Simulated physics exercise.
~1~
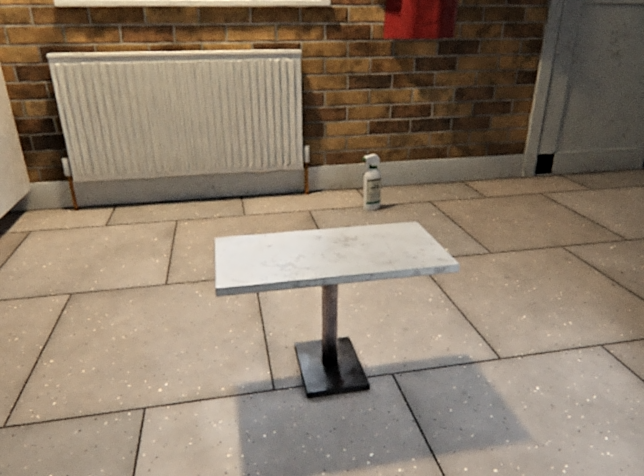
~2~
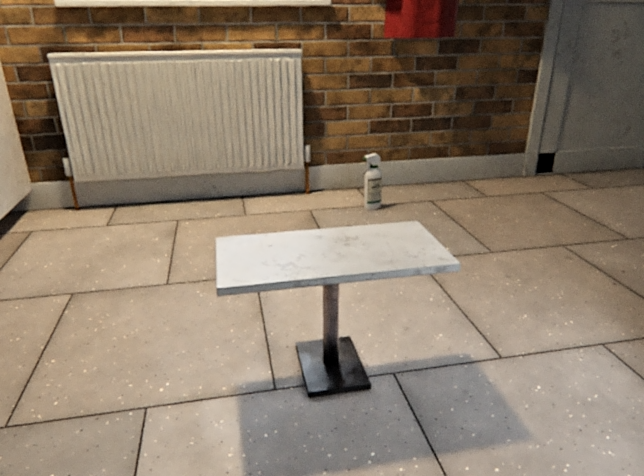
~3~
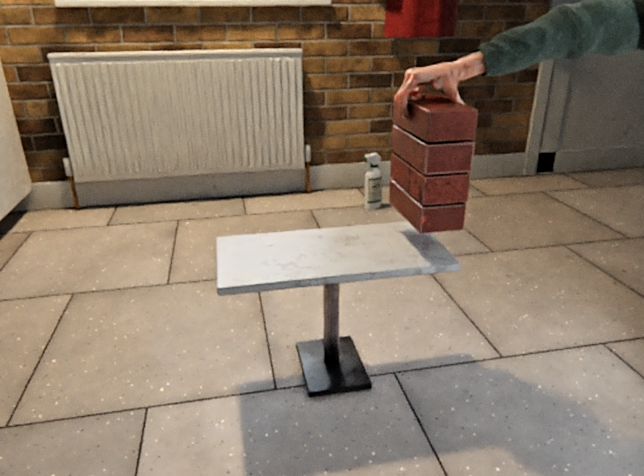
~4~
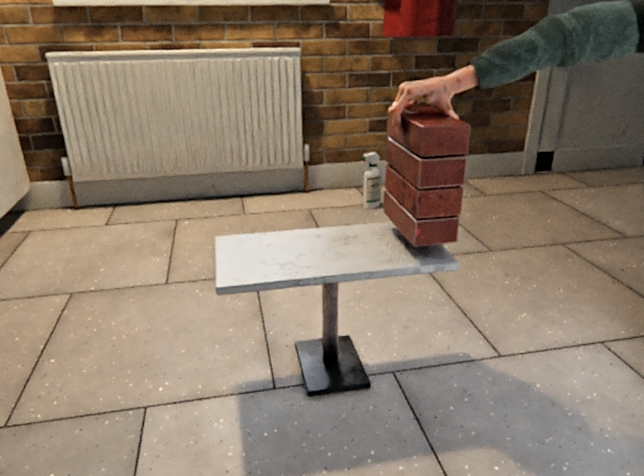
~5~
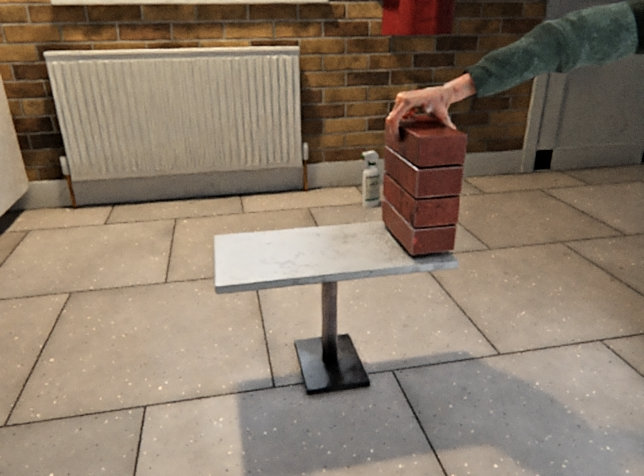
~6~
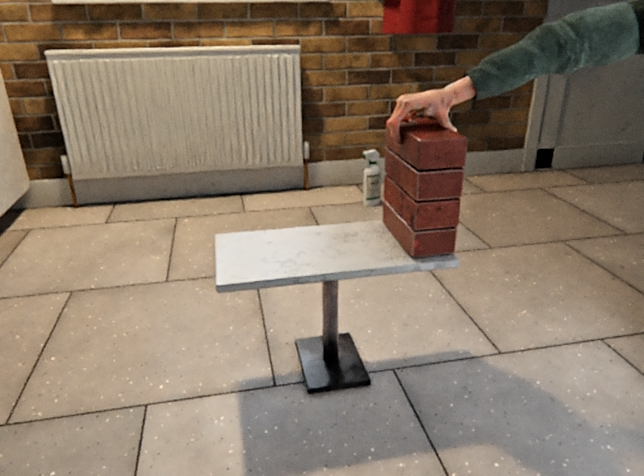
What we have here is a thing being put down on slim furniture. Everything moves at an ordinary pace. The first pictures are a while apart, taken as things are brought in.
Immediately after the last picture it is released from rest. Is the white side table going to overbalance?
The white side table goes over.
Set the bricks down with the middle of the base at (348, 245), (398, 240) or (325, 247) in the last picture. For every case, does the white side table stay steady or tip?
Try one it remains upright, try two it tumbles over, try three it remains upright.
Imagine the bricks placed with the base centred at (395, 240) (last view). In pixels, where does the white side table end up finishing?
End point: About (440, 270).
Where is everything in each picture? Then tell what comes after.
In the first picture, white side table (330, 254).
In the second picture, white side table (331, 254).
In the third picture, still on the way; white side table (331, 253); bricks (428, 161).
In the fourth picture, still on the way; white side table (330, 253); bricks (422, 174).
In the fifth picture, still on the way; white side table (329, 251); bricks (419, 182).
In the sixth picture, in place, still held; white side table (330, 250); bricks (420, 185).
Then, 0.46 s on from there, white side table turned 22° from its first pose near (382, 243).
Then, 0.60 s on from there, white side table turned 48° from its first pose near (428, 260).
In the end, the white side table overbalances, near (467, 270).
